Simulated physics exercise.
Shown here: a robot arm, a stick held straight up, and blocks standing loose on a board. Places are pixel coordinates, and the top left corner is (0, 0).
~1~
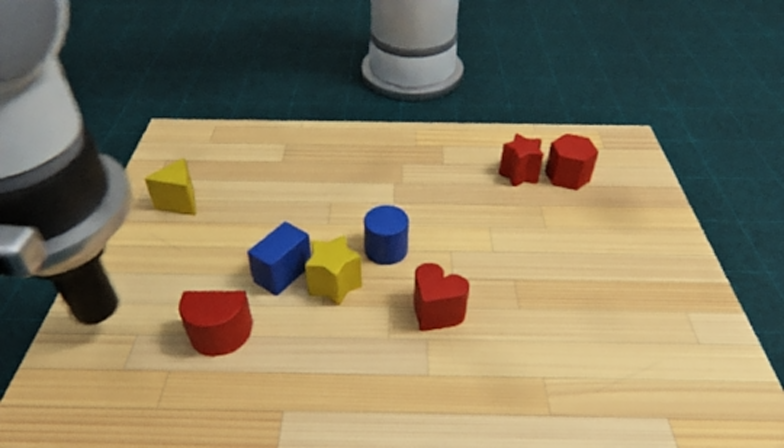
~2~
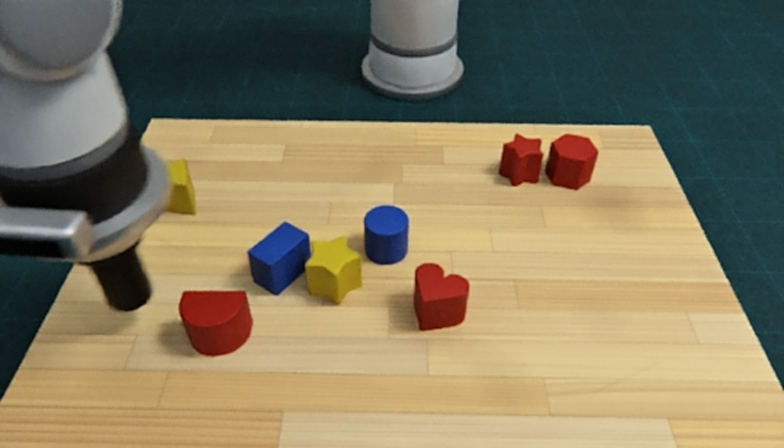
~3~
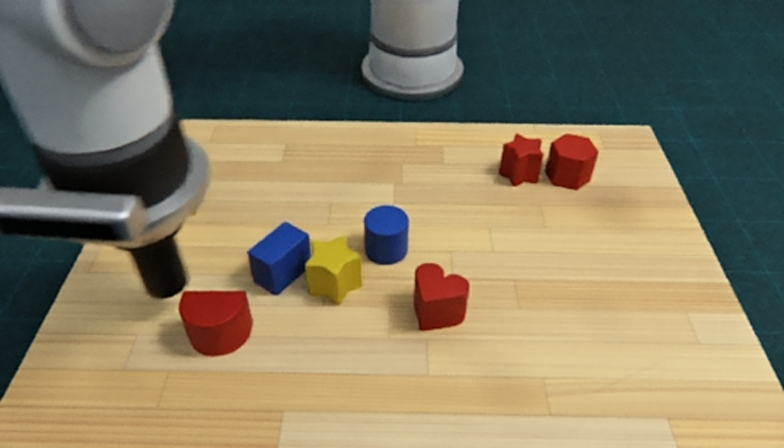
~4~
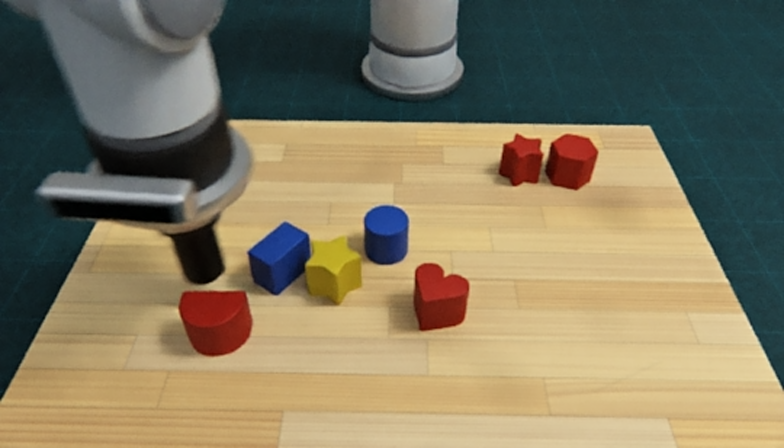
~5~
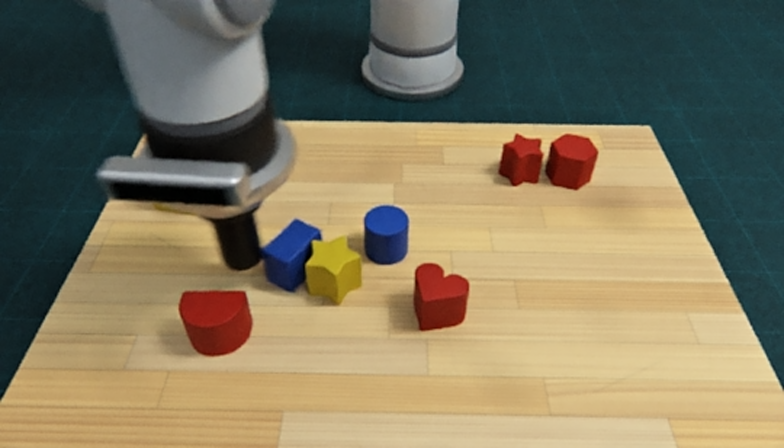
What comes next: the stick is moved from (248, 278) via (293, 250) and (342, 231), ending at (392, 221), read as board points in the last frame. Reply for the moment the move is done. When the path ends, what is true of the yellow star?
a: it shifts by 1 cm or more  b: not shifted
It's a.
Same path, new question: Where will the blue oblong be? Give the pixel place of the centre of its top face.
I'd guess (338, 228).
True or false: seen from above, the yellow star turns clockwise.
It is true.
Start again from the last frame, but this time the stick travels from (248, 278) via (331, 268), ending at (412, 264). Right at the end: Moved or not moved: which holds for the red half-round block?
Once the stick is done, the red half-round block remains in the old spot.
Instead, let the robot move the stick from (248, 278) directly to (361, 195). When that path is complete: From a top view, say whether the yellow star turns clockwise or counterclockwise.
Its rotation is clockwise.
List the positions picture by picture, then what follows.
In the first frame, lower end of the stick (97, 309), tops of blocks, red half-round block (210, 305), blue oblong (278, 242), yellow star (332, 253), blue circular block (386, 219).
In the second frame, stick (131, 297), blocks as before.
In the third frame, stick (167, 284), blocks as before.
In the fourth frame, stick (205, 271), blocks as before.
In the fifth frame, stick (243, 258), red half-round block (210, 305), blue oblong (292, 239), yellow star (332, 253), blue circular block (386, 219).
The first path, step by step. One third of the way, stick (292, 229); blue oblong (321, 231); yellow star (346, 254), turned 30° clockwise.
Two thirds of the way, stick (342, 210); blue oblong (338, 228), turned 30° clockwise; yellow star (353, 256), turned 50° clockwise.
At the end, stick (392, 201); red half-round block not moved; blue oblong (338, 228), turned 35° clockwise; yellow star (353, 256), turned 50° clockwise; blue circular block (395, 219).
